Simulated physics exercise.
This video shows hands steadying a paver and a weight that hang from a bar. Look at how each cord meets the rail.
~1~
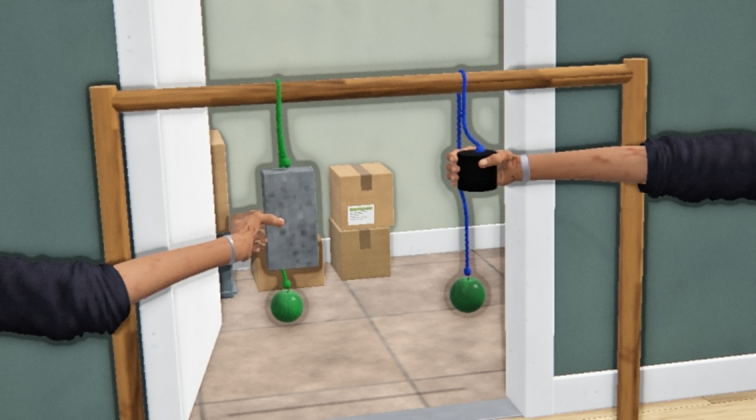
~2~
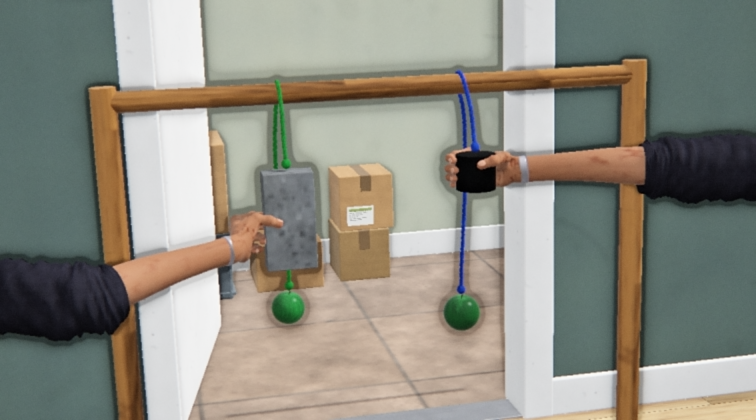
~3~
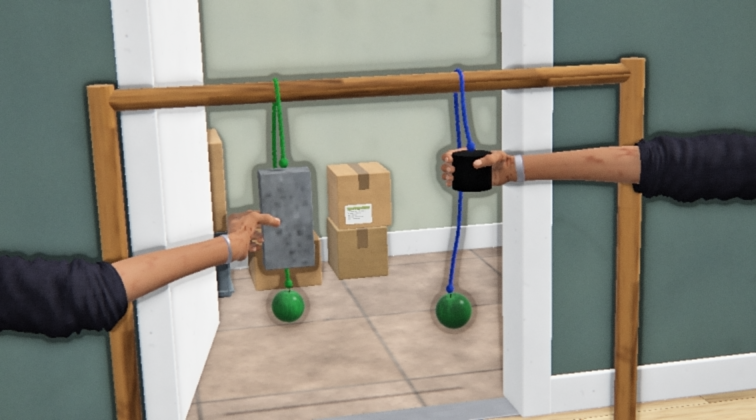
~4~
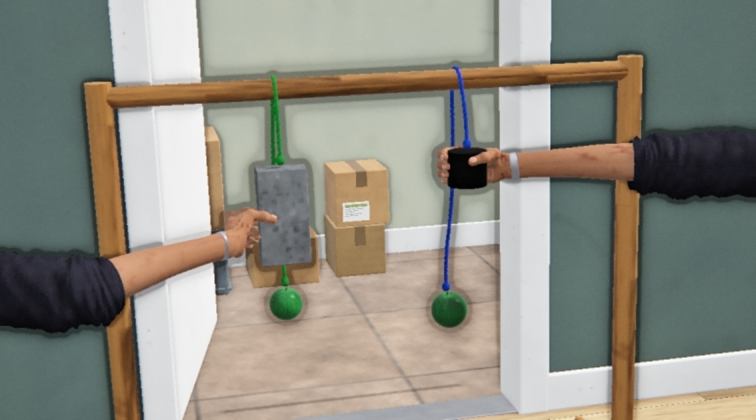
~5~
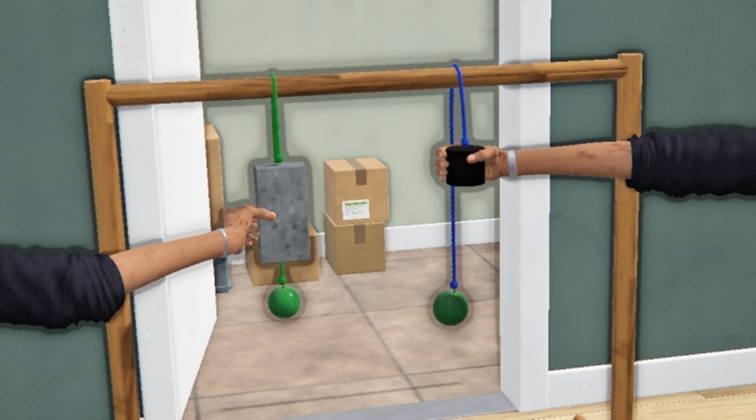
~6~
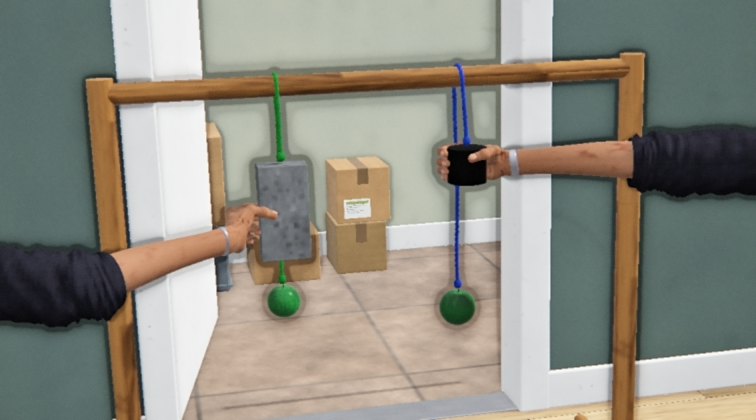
The clip opens on two cords, green and blue, draped over a wooden rail, each with a round green object below, as one hand touches a grey block and another grips a black object. The right green object swings slightly left, then drifts a little back right, while the hands stay nearly still.
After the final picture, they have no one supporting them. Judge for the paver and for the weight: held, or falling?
In order: The paver does not stay up, the weight does not stay up.
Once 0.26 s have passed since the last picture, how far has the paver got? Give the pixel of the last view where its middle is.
You'd find it near pixel (286, 265).
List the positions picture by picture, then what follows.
Paver (290, 218); weight (477, 170); left apple (287, 306); right apple (468, 295), in the first picture.
Paver (289, 219); weight (476, 171), in the second picture.
Paver (286, 218); weight (472, 170), in the third picture.
Paver (283, 215); weight (467, 168), in the fourth picture.
Paver (282, 212); weight (466, 166), in the fifth picture.
Paver (283, 211); weight (467, 165); left cord only laid over the rail; right cord only laid over the rail, in the sixth picture.
Then, 0.26 s on from there, paver dropping near (286, 265); weight dropping near (467, 234).
Then, 0.52 s on from there, paver on the floor; weight on the floor.
In the end, paver on the floor; weight on the floor. The paver drops and the weight pulls its rope through.
